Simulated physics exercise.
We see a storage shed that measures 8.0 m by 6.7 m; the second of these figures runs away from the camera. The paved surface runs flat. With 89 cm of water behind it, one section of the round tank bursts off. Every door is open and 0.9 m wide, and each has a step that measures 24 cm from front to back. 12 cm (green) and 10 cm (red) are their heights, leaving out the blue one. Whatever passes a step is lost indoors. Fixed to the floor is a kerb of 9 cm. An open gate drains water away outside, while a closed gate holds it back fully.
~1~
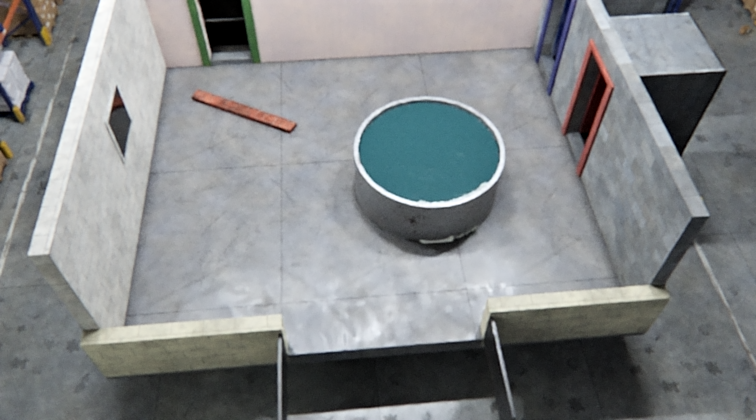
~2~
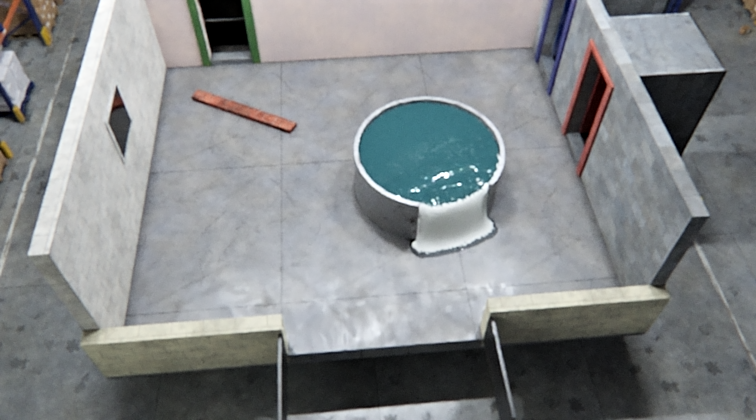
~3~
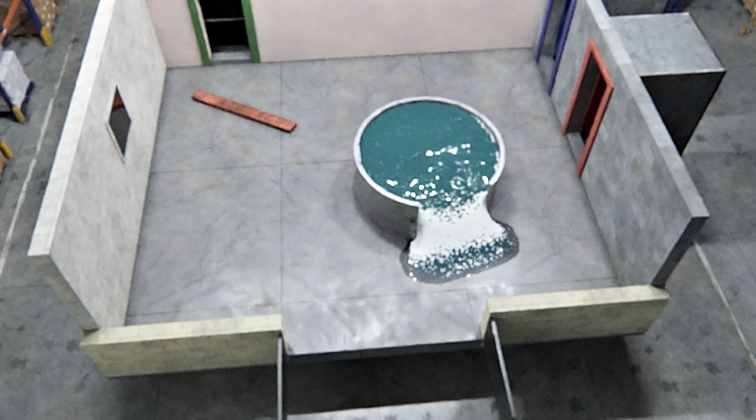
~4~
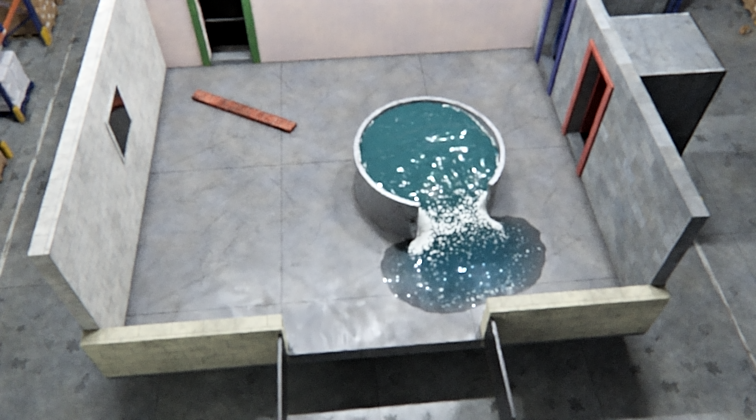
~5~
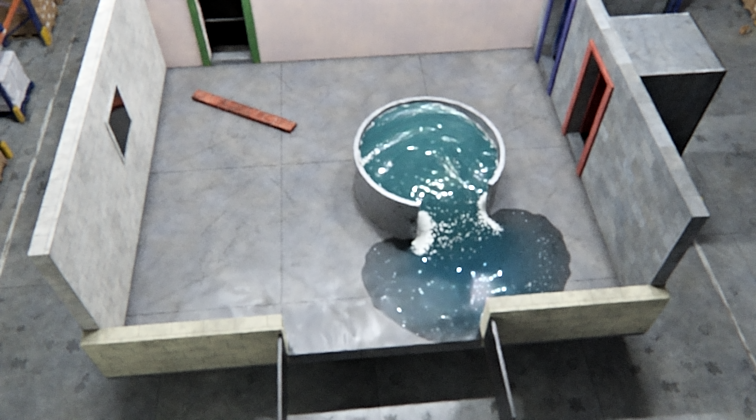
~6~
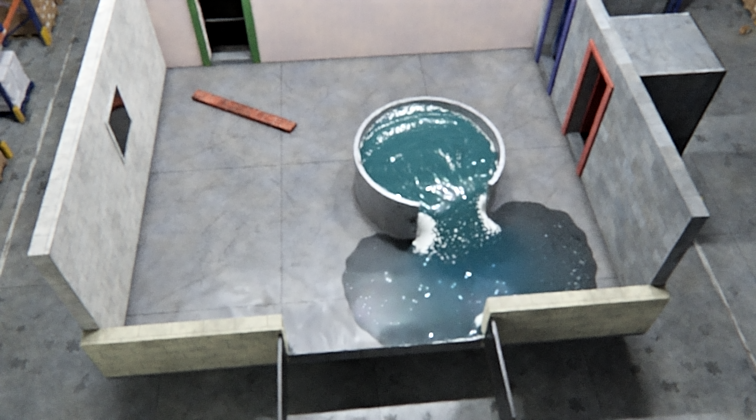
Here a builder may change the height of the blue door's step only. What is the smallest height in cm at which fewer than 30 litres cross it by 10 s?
About 10 cm.
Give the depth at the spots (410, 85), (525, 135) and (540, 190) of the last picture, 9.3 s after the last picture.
First 7, then 5, then 5 cm.
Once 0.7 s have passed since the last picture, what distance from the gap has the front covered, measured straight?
Roughly 3.0 metres.
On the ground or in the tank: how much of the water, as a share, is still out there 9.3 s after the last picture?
Share still there: Approx. 58 percent.
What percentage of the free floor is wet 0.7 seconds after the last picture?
Near 15 per cent of the open floor.
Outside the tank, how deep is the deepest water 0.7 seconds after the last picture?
Max depth: About 60 cm.
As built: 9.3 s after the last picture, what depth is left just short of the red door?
The depth there is around 4.0 cm.
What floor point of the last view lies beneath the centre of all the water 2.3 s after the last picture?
The water is centred around (476, 216) in the last picture's pixels.
Then, 0.7 s after the last picture water covers 15 % of the floor, deepest (60 cm) near (628, 313); it has not reached the blue door.
Then, 2.3 s after the last picture water covers 25 % of the floor, deepest (38 cm) near (628, 313); it has not reached the blue door.
Then, 9.3 s after the last picture water covers 70 % of the floor, deepest (14 cm) near (175, 68); 10 cm at the blue door, 0 litres in over its 22 cm step.
At the blue door as built, the water peaked near 16 cm, 5.9 s after the last picture.
With a step of 8.5 cm, 50 litres would have come in within the 10 s; with 11.5 cm, 18 litres. So under 30 litres takes about 10 cm.
